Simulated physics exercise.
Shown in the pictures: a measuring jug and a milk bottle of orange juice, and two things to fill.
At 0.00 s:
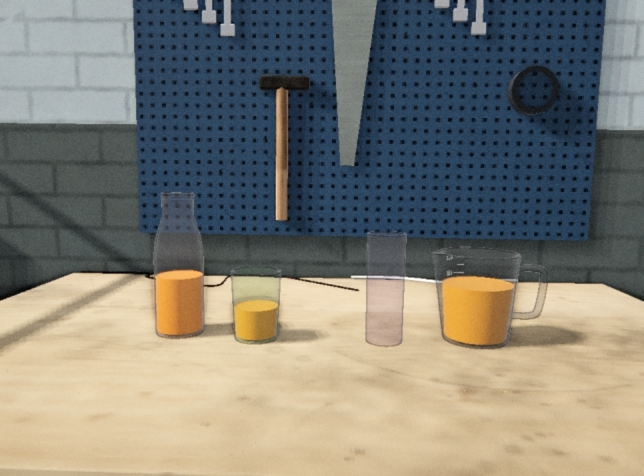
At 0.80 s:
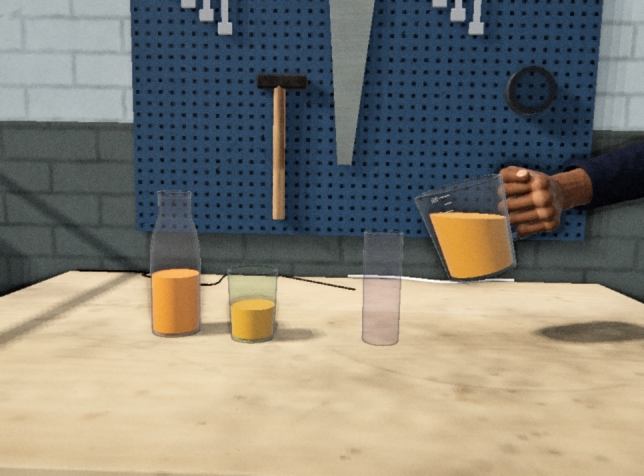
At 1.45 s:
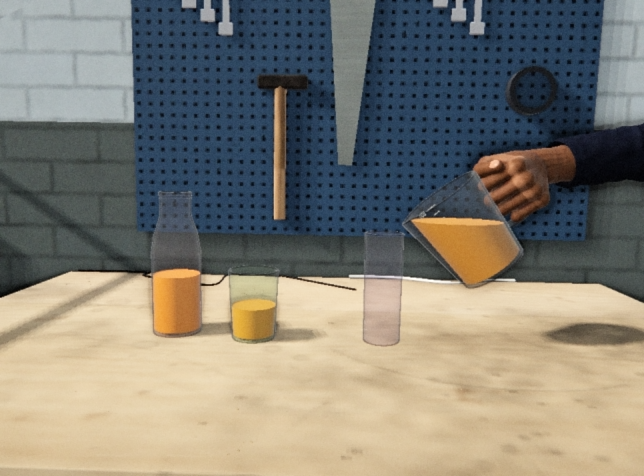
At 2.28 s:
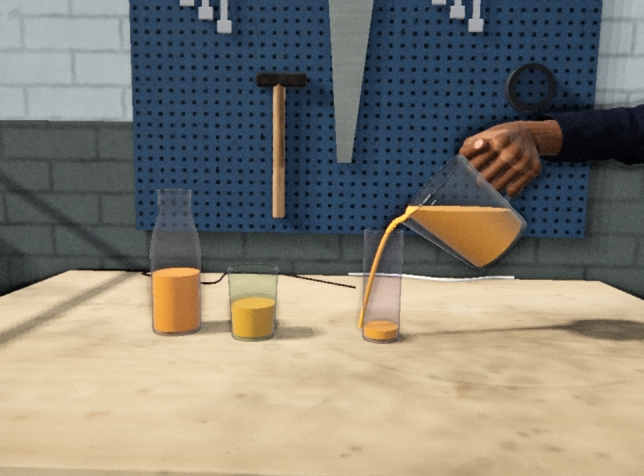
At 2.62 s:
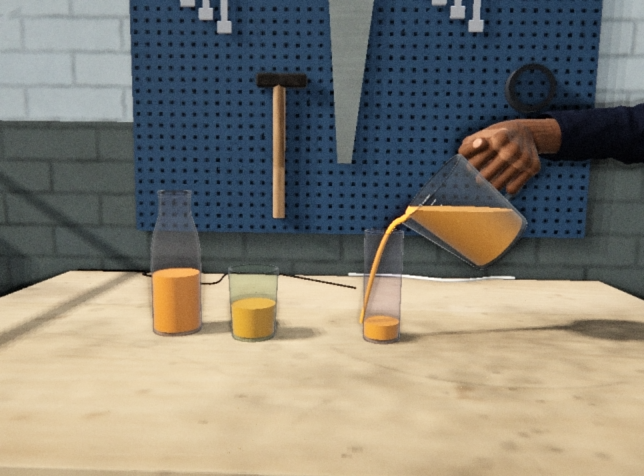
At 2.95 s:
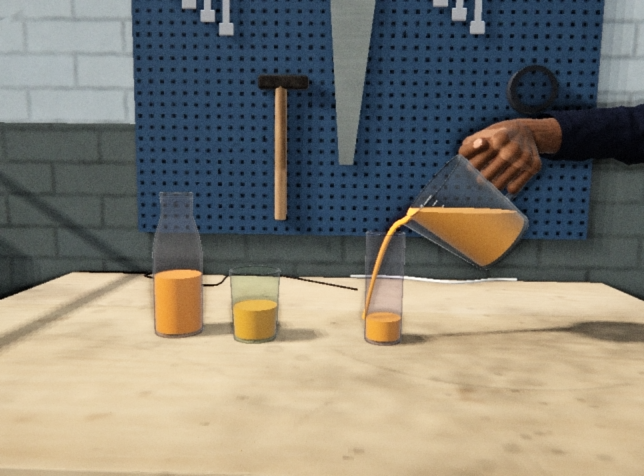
On a wooden table before a blue pegboard, a hand lifted a measuring jug of orange juice on the right, tilted it leftward and poured a thin stream into the empty tall glass.
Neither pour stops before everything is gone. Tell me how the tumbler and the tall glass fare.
Outcome: The tumbler is too small, the tall glass is too small.
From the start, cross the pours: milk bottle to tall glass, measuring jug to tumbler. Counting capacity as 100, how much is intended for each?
Roughly 100 % and 220 %.
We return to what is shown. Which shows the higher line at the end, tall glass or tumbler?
Result: Higher level in the right one.
After 7.9 s, the tall glass is nearly full.
After 14.3 s, the tall glass is full to the brim and overflowed.
After 24.5 s, the tumbler is full to the brim and overflowed; the tall glass is full to the brim and overflowed.
